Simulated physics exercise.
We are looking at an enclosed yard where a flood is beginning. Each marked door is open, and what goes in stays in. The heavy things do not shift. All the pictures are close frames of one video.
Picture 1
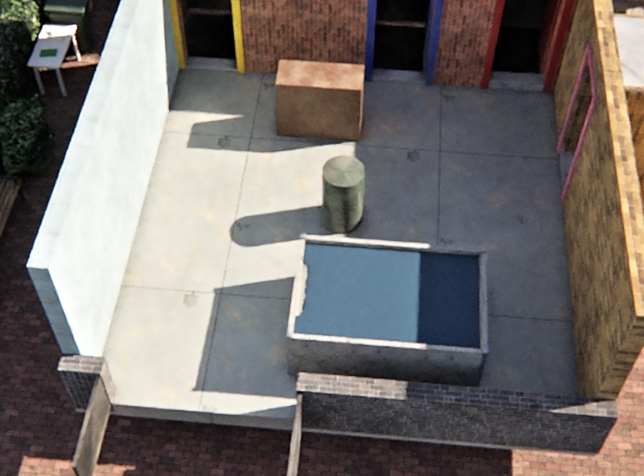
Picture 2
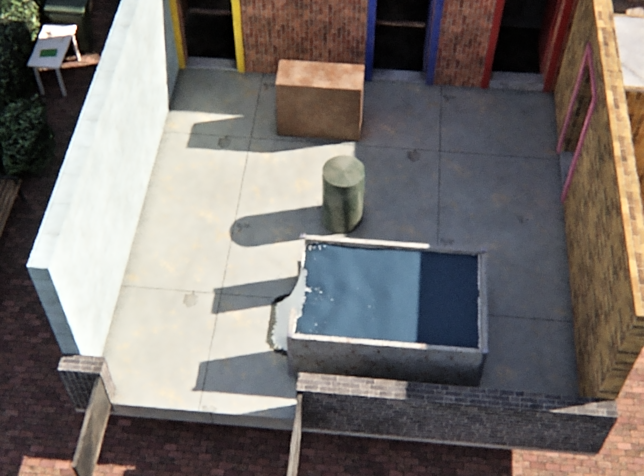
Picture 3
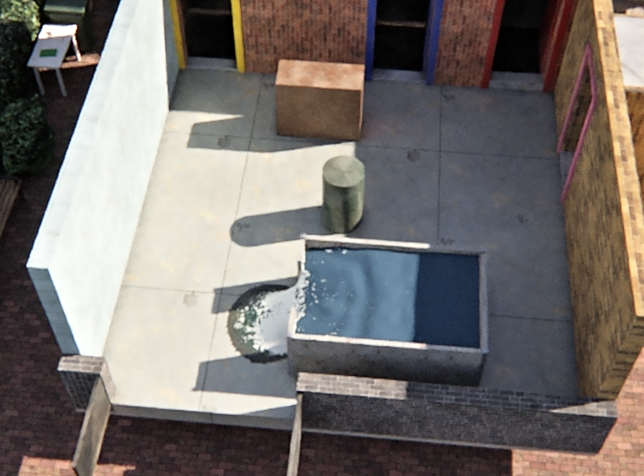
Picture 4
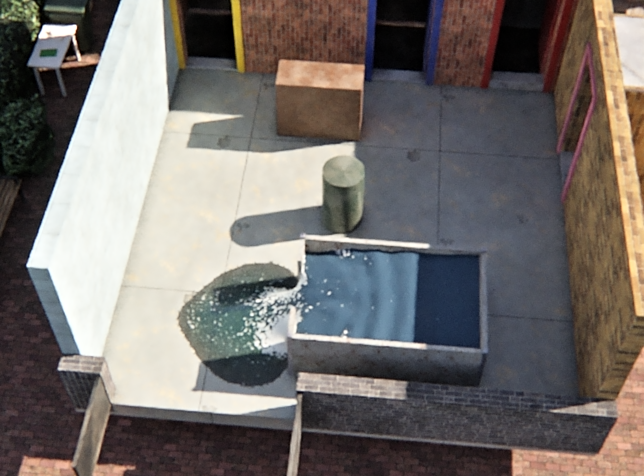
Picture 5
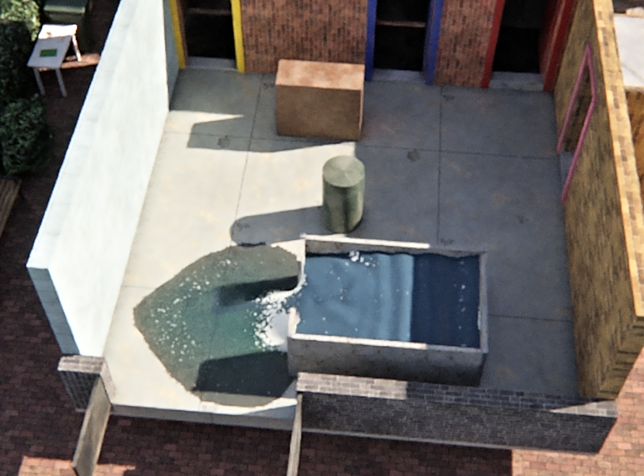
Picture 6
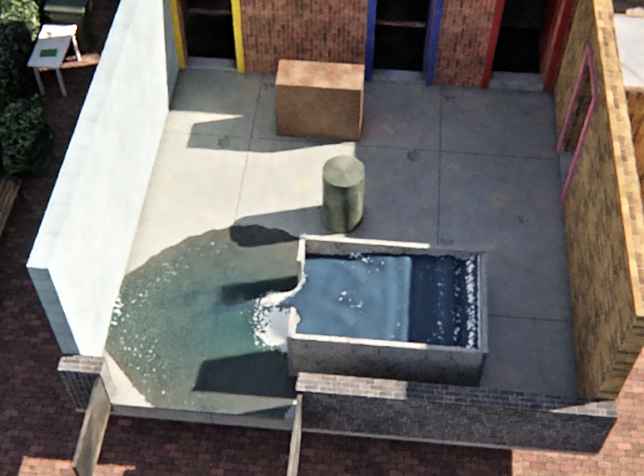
The clip shows a walled yard with an open tank of still water, a green cylinder and a brown box; water then pours through a gap in the tank's left side and spreads leftward in a widening sheet across the paving.
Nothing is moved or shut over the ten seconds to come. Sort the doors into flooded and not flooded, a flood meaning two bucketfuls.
Sorted: Red door - not flooded; pink door - not flooded; yellow door - flooded; blue door - not flooded.
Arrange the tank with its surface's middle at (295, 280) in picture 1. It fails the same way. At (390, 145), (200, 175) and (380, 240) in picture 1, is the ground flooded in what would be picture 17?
In the order asked: Not reached, reached by the flood, not reached.
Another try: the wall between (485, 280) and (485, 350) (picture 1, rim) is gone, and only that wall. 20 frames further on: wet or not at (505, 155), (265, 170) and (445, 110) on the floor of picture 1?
Point by point: Swamped, untouched and swamped.
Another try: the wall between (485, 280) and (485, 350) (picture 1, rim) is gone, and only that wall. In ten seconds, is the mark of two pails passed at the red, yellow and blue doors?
Result - red door: Above the limit; yellow door: Above the limit; blue door: Above the limit.
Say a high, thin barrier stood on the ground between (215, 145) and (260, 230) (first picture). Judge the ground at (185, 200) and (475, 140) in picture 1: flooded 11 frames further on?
Taking the points in order, the first is inundated and the second is high and dry.
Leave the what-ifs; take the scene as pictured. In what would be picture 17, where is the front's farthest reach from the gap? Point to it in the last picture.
My guess is roughly (177, 80).
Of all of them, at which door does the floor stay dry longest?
Result: The pink door.
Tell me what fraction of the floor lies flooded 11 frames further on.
Around 30 percent.
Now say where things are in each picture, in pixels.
The first picture shows still water in the open tank at (389, 295).
In the second picture, water pours out at (299, 309) and has run to (280, 348).
In the third picture, the front is at (234, 329), out from the gap at (299, 311).
In the fourth picture, water pours out at (299, 312) and has run to (186, 325).
In the fifth picture, water pours out at (299, 312) and has run to (140, 313).
In the sixth picture, the front is at (107, 341), out from the gap at (299, 312).
A moment on, water covers 25 % of the floor; the red door not reached, the pink door not reached, the yellow door not reached, the blue door not reached.
Next, water covers 30 % of the floor; the red door not reached, the pink door not reached, the yellow door not reached, the blue door not reached.
Then, water covers 40 % of the floor; the red door not reached, the pink door not reached, the yellow door over two buckets in, the blue door not reached.
Later, water covers 60 % of the floor; the red door wet at the sill, nothing in, the pink door not reached, the yellow door far over two buckets in, the blue door wet at the sill, nothing in.
In the end, water covers 80 % of the floor; the red door wet at the sill, nothing in, the pink door wet at the sill, nothing in, the yellow door far over two buckets in, the blue door wet at the sill, nothing in.
